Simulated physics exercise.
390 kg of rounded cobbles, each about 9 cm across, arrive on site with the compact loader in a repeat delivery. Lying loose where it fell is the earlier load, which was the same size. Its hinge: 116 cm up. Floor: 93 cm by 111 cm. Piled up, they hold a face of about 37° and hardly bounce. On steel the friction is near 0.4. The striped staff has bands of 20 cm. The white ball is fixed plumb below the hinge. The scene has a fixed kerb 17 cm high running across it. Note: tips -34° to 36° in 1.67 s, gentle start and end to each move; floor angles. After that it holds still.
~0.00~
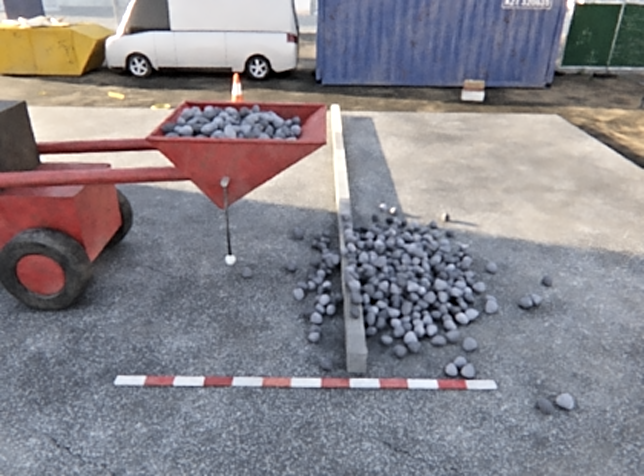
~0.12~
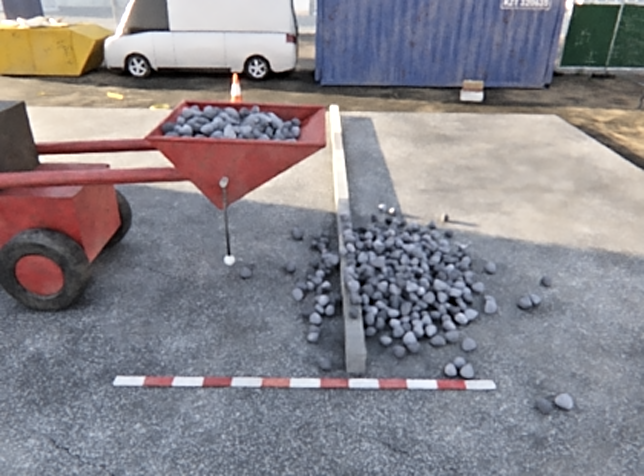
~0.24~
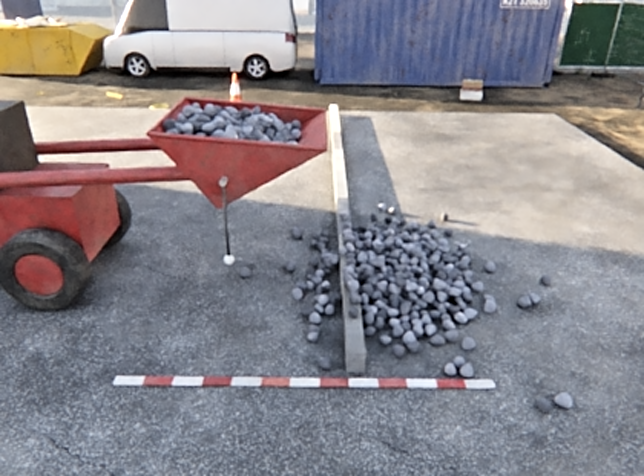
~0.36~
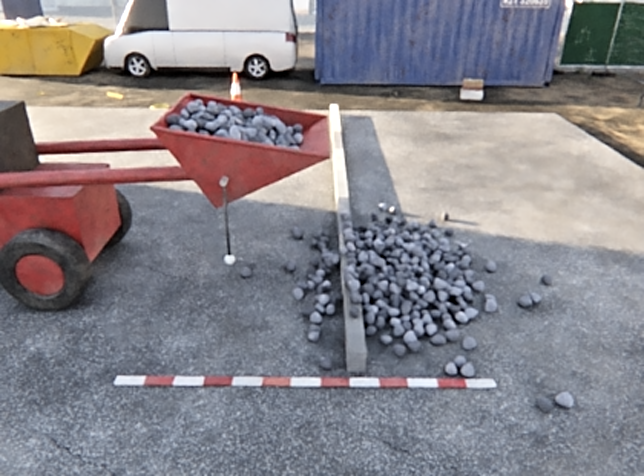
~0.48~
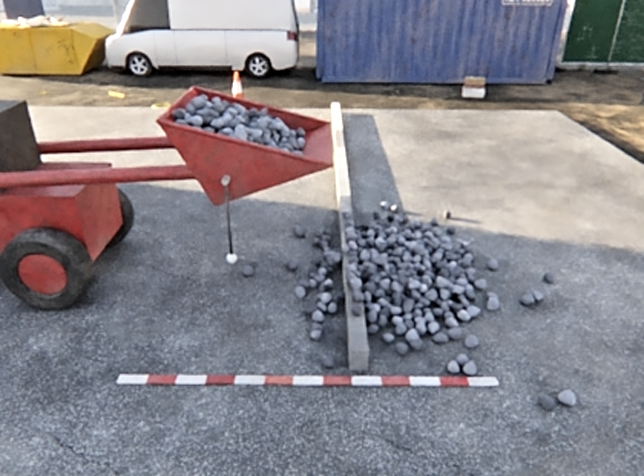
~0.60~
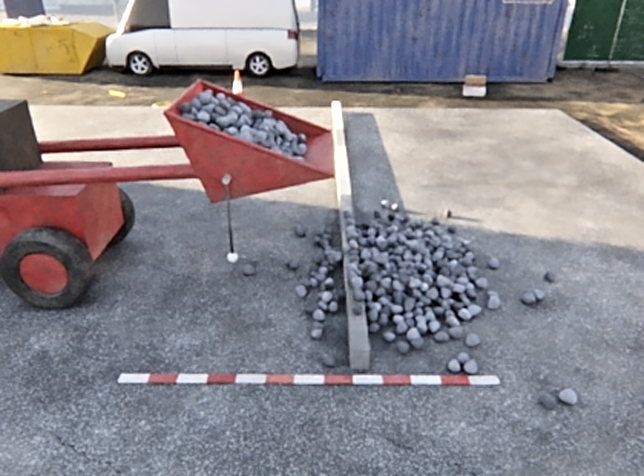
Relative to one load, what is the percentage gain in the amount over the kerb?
A gain of about 28 per cent.
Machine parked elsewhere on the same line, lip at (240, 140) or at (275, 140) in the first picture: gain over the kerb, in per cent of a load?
Roughly 0 per cent, then 0 per cent.
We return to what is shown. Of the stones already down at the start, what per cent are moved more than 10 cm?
Close to 10 in a hundred of them.
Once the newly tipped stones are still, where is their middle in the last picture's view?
In the last view, somewhere near (333, 261).
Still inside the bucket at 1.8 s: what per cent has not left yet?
Around 45 per cent of the load is still inside.
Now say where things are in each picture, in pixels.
In the first picture, lip at (326, 143), floor tilted -34°, highest stones at (233, 115). The earlier load is highest near (358, 269), 23 cm above ground level, 14 % on this side of the kerb, 86 % over the kerb.
In the second picture, the bucket is at -33°, its lip at (326, 145); the top of the load is at (216, 115); the stones move at 0.1 m/s on average.
In the third picture, the bucket is at -30°, its lip at (327, 149); the top of the load is at (203, 115); the stones move at 0.1 m/s on average.
In the fourth picture, the bucket is at -26°, its lip at (330, 157); the top of the load is at (200, 111); the stones move at 0.2 m/s on average.
In the fifth picture, the bucket is at -20°, its lip at (333, 166); the top of the load is at (203, 106); the stones move at 0.2 m/s on average.
In the sixth picture, the bucket is at -13°, its lip at (335, 176); the top of the load is at (208, 102); the stones move at 0.2 m/s on average.
After 1.2 s the floor is at 25°; in per cent of one load, 100 in the bucket, 15 on this side of the kerb, 86 over the kerb; the foremost stones are at (520, 300).
After 1.8 s the floor is at 36°; in per cent of one load, 44 in the bucket, 67 on this side of the kerb, 89 over the kerb; the foremost stones are at (520, 300).
After 2.1 s the floor is at 36°; in per cent of one load, 9 in the bucket, 87 on this side of the kerb, 104 over the kerb; the foremost stones are at (520, 300).
After 4.8 s the floor is at 36°; in per cent of one load, 0 in the bucket, 86 on this side of the kerb, 114 over the kerb; the foremost stones are at (526, 301). Net gain over the kerb, 28.
